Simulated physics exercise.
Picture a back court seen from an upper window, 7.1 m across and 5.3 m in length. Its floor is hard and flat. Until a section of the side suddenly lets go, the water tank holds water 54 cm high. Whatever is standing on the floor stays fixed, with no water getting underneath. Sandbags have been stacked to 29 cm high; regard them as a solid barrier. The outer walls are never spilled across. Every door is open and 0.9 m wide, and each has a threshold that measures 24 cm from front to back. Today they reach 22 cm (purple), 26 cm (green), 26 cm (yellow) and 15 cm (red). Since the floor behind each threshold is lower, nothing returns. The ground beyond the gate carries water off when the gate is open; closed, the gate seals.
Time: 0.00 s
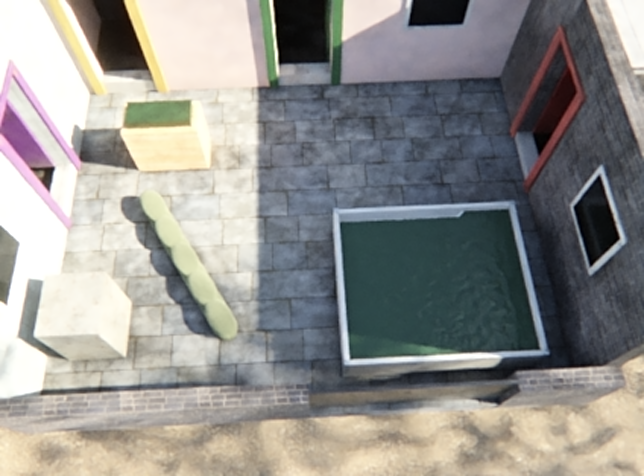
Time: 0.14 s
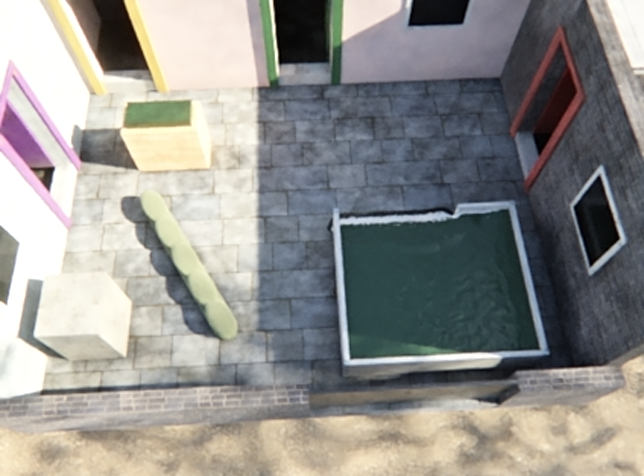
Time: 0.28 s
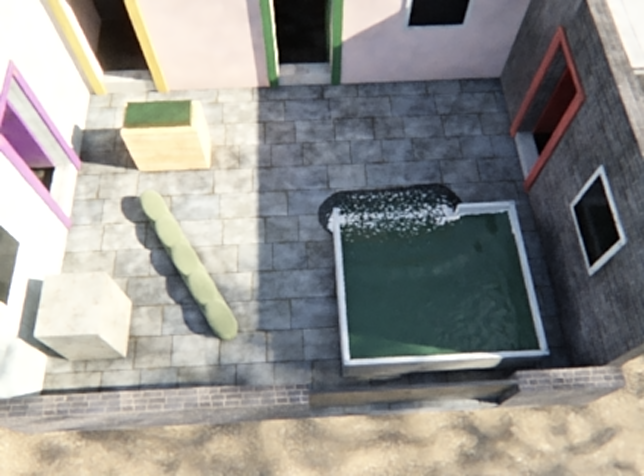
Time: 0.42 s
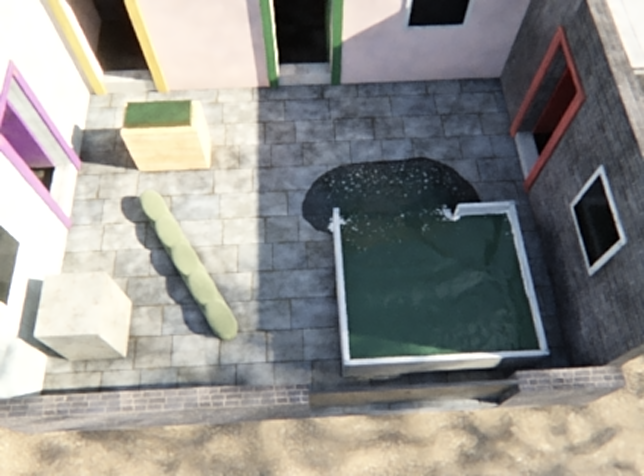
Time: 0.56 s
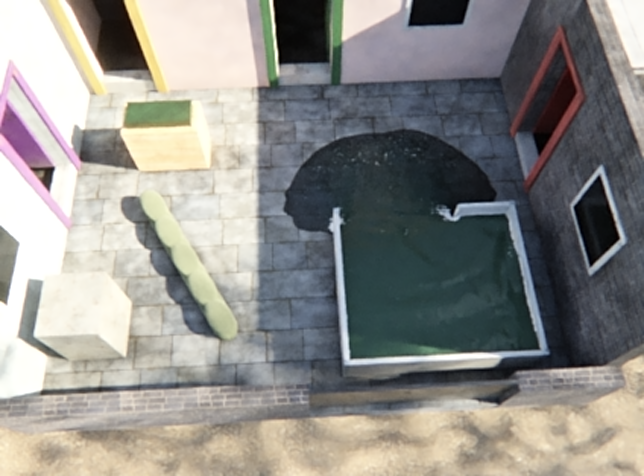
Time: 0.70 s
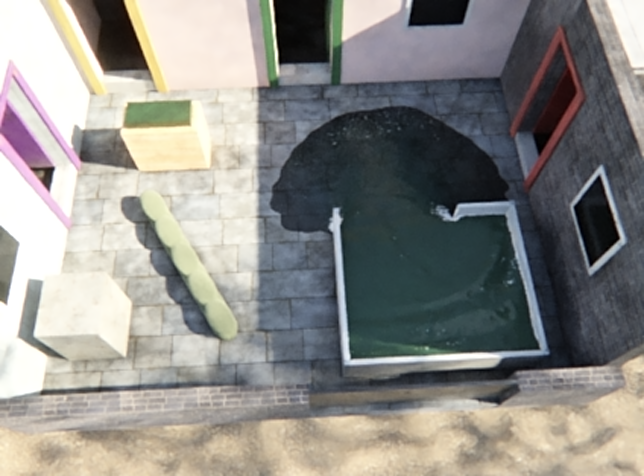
Dark green water pouring through a gap in the far side of a white-rimmed tank, spreading across a grey paved courtyard.
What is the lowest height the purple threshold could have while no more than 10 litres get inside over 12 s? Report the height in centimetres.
6.5 cm.
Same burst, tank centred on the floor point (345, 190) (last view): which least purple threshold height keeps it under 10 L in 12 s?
Minimum: Approx. 8.5 cm.
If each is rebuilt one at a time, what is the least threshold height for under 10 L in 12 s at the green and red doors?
Some 23 cm for green, some 8.0 cm for red.
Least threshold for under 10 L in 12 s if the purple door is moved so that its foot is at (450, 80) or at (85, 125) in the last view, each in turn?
Around 20 and 23 cm respectively.
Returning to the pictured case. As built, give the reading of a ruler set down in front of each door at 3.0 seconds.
Depths in cm: Purple 0, green 24, yellow 9, red 9.
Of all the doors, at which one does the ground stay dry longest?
That would be the purple door.
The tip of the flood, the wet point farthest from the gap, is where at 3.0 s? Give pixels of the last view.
I'd put the front's tip around (90, 96).
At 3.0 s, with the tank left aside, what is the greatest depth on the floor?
I'd put it near 31 cm.
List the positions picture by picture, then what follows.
The first picture shows still water, 54 cm deep, in the water tank at (434, 280); the purple door at (45, 159) is dry.
In the second picture, water pours out on the far side and has run 0.3 m, to a hidden place; about 5 cm deep outside, 54 cm at the back.
In the third picture, the front is at (367, 193), 0.7 m from the gap on the far side; 1.1 m2 of floor is wet, 54 cm left at the back.
In the fourth picture, the gap is on the far side, the front 1.2 m out at (412, 162); the back of the water tank holds 54 cm.
In the fifth picture, water pours out on the far side and has run 1.8 m, to (394, 135); about 6 cm deep outside, 54 cm at the back.
In the sixth picture, the front is at (387, 112), 2.2 m from the gap on the far side; 5.3 m2 of floor is wet, 51 cm left at the back; the purple door at (45, 159), 5.0 m from the gap, is still 3.4 m from the nearest water.
After 1.4 s water covers 30 % of the floor, deepest (33 cm) near (363, 85); it has not reached the purple door.
After 3.0 s water covers 45 % of the floor, deepest (31 cm) near (497, 80); it has not reached the purple door.
After 12.0 s water covers 95 % of the floor, deepest (13 cm) near (273, 397); 6 cm at the purple door, 0 litres in over its 22 cm threshold.
At the purple door as built, the water arrived by 3.6 s and peaked near 9 cm at 5.2 s.
With a threshold of 5 cm, 22 litres would have come in within the 12 s; with 7 cm, 6 litres. So under 10 litres takes about 6.5 cm.
